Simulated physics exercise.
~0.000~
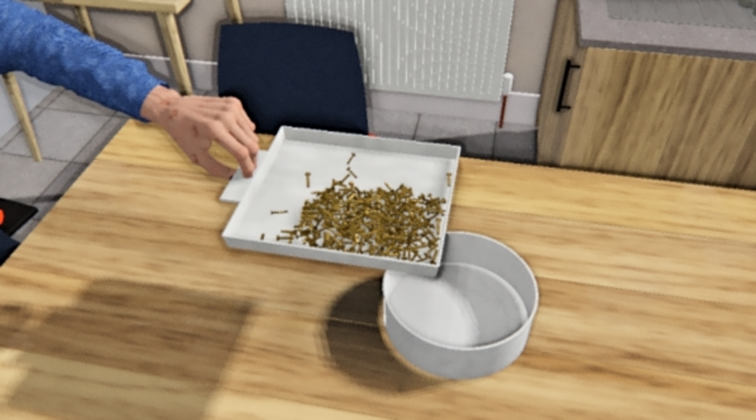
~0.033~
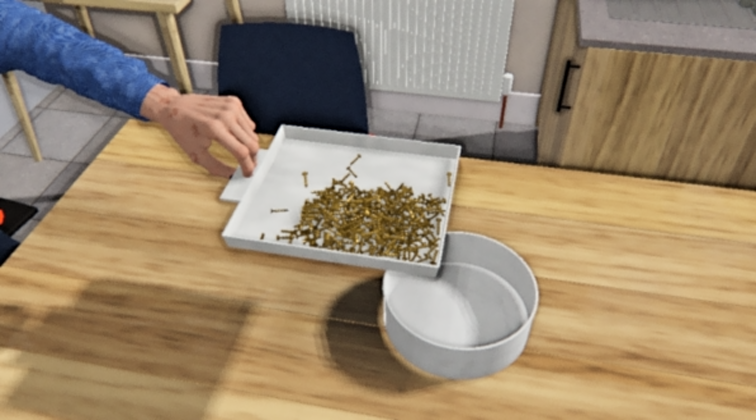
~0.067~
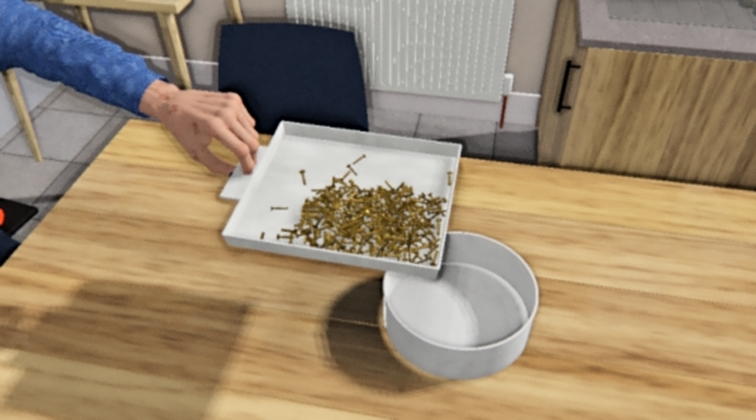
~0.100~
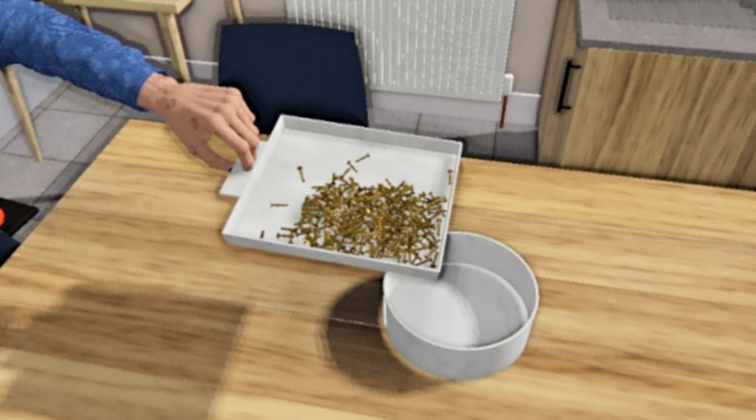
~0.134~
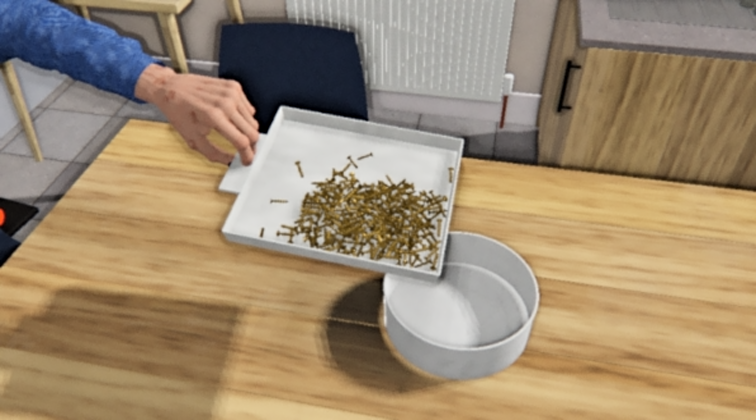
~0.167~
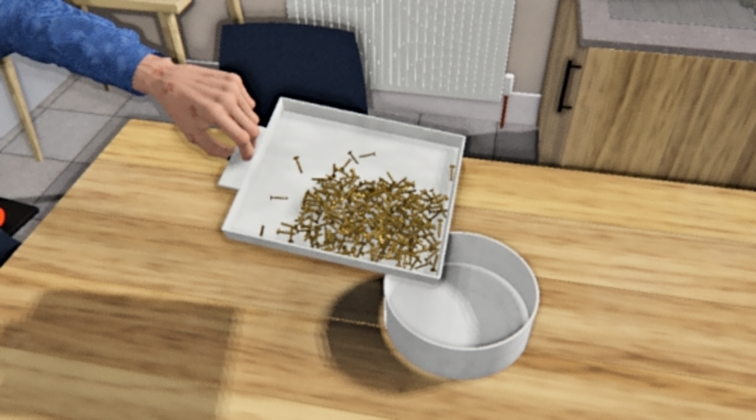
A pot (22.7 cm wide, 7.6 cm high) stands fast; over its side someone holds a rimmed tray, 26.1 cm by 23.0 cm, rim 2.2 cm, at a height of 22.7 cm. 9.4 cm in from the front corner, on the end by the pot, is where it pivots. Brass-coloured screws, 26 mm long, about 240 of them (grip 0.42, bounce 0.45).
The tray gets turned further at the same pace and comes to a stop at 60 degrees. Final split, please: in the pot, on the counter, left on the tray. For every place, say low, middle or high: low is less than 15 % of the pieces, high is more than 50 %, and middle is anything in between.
Here is the split: Pot: Low; counter: Middle; left on the tray: High.
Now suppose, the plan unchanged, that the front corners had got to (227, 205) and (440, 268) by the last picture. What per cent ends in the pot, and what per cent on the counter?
Final per cent - pot 40, counter 20.
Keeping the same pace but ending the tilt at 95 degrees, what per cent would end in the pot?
Roughly 30 %.
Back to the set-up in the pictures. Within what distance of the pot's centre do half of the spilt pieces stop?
Some 18 centimetres.
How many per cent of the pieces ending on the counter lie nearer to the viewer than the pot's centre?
Share: Some 100 %.
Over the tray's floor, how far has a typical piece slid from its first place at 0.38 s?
By then it sits near 1 cm from where it began.
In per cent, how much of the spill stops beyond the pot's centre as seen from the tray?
About 30 %.
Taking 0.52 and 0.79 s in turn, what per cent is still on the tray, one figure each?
Earlier moment 100, later moment 90.
Then, at 0.38 s, tilt 37 degrees; the tray holds 100 %, the pot 0 %.
After 0.52 s, tilt 53 degrees; the tray holds 100 %, the pot 0 %.
Then, at 0.79 s, tilt 60 degrees; the tray holds 90 %, the pot 0 %.
By 2.2 s all is still; pot 5 %, counter 30 %, tray 70 %.
